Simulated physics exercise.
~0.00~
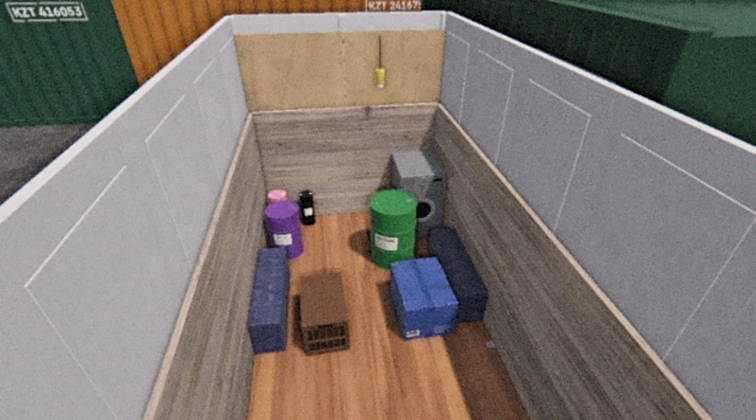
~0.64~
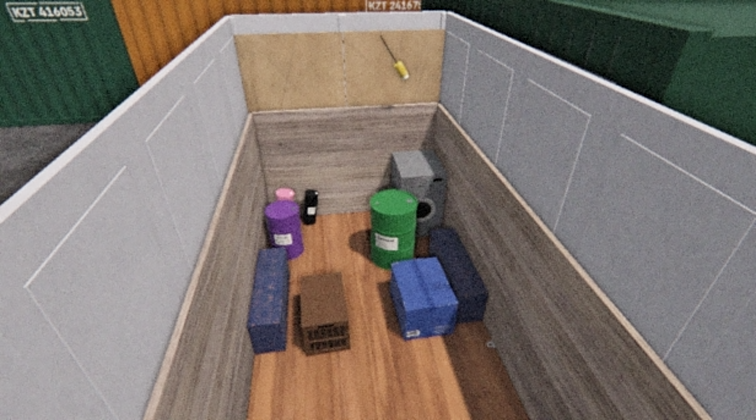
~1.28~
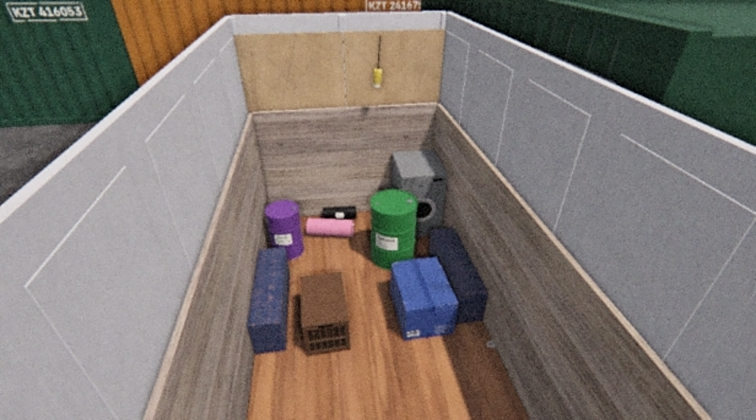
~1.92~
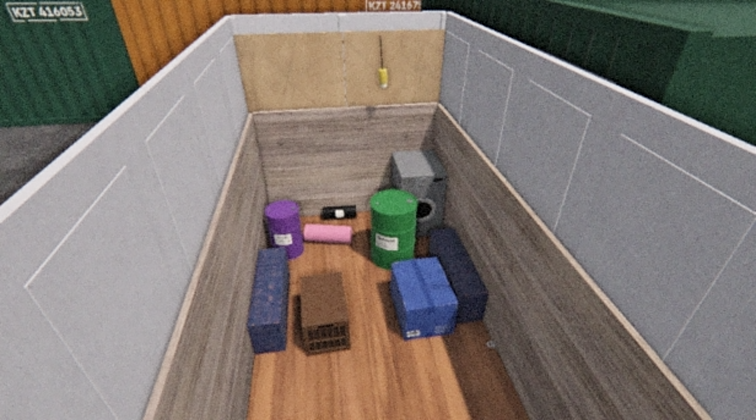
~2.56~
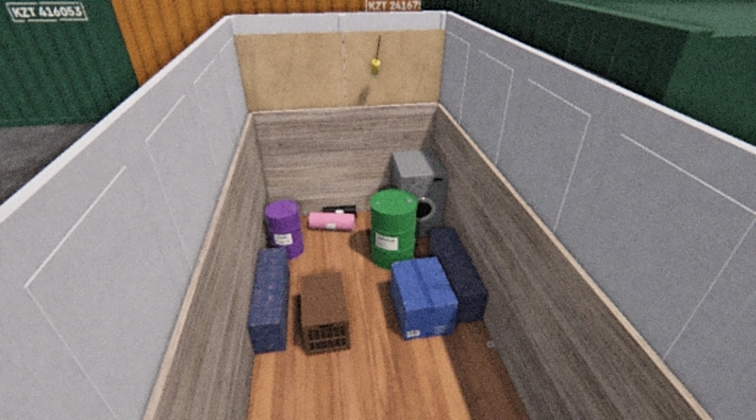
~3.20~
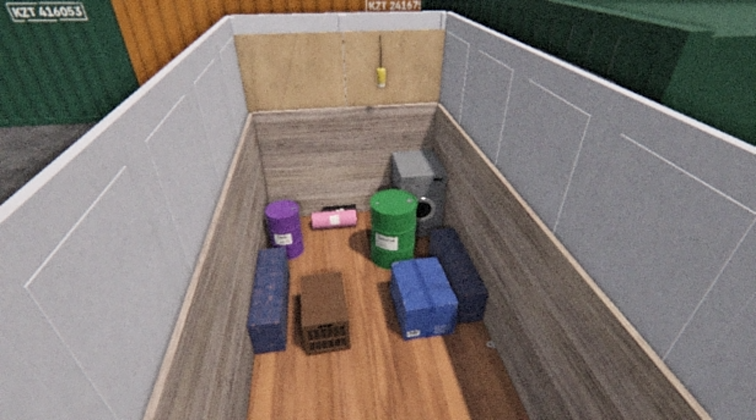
The load bay of a moving hire van is seen from behind and above, facing the front wall. A purple drum stands at the left with a pink canister and a black canister behind it, and a green drum and grey appliance stand at the right. Nearer are a brown chest, a blue box and long dark blocks by the side walls. A hanging yellow object swings right as both canisters lean, then they topple and lie to the right. The pink one rolls slightly nearer, then back towards the front wall. Both end on their sides between the drums, everything else still in place.
